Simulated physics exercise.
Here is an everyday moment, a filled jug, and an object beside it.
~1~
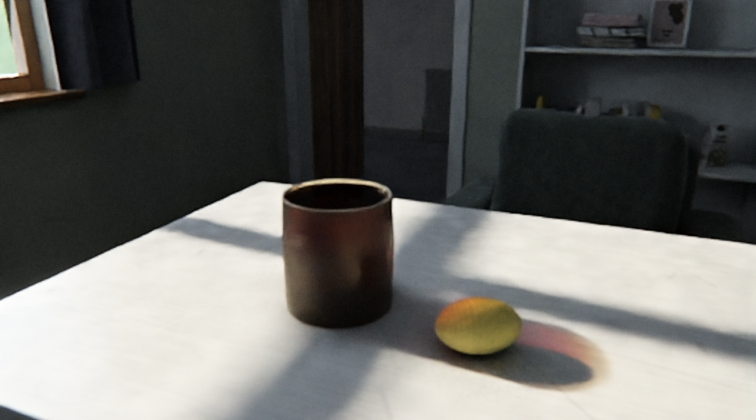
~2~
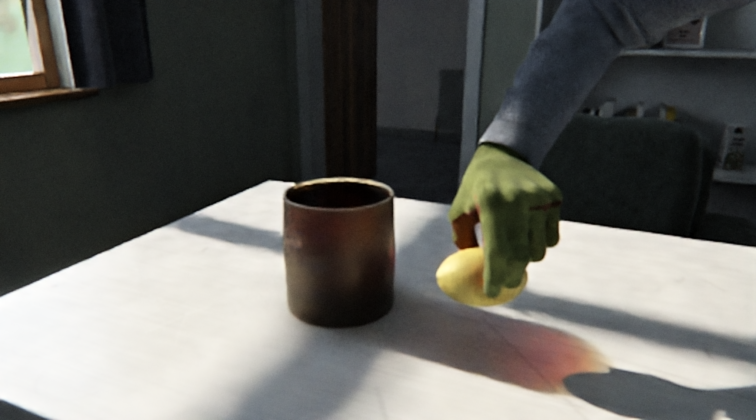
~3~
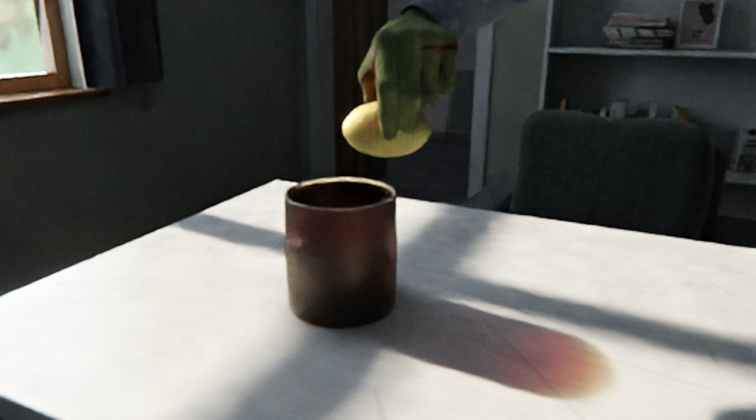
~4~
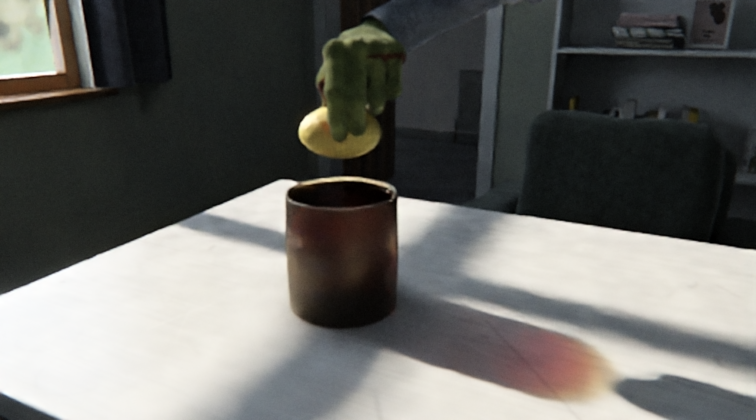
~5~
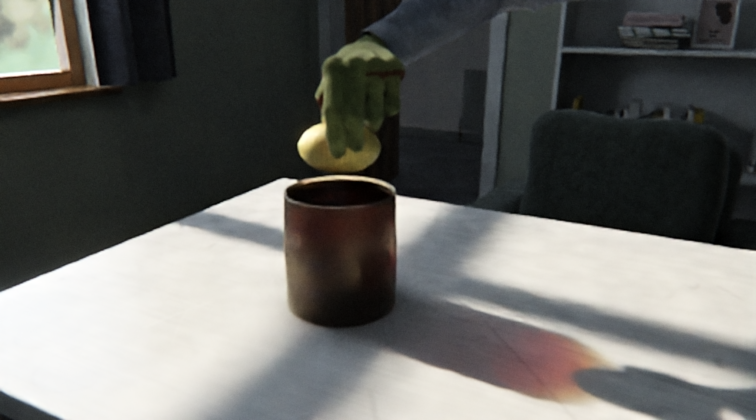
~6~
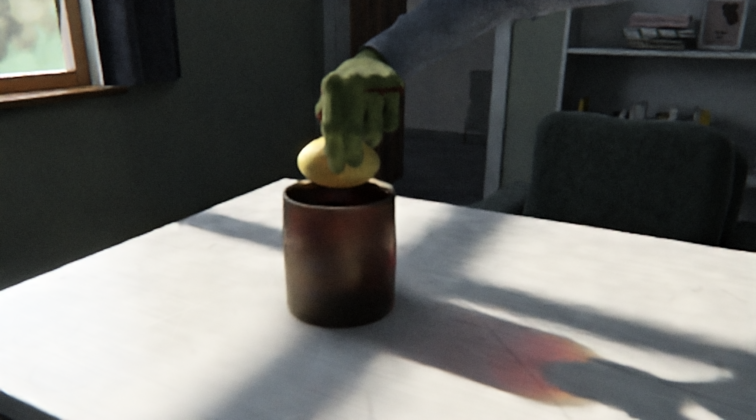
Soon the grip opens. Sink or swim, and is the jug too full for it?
It stays up; the jug spills.
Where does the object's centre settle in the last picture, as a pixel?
(339, 206), roughly.
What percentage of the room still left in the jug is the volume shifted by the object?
Near 250 in a hundred.
Next, the lemon enters the iced tea; the jug is full to the brim.
After that, the lemon comes up again; the jug is full to the brim; it has run over.
Finally, the lemon rides on the surface; the jug is full to the brim; it has run over.
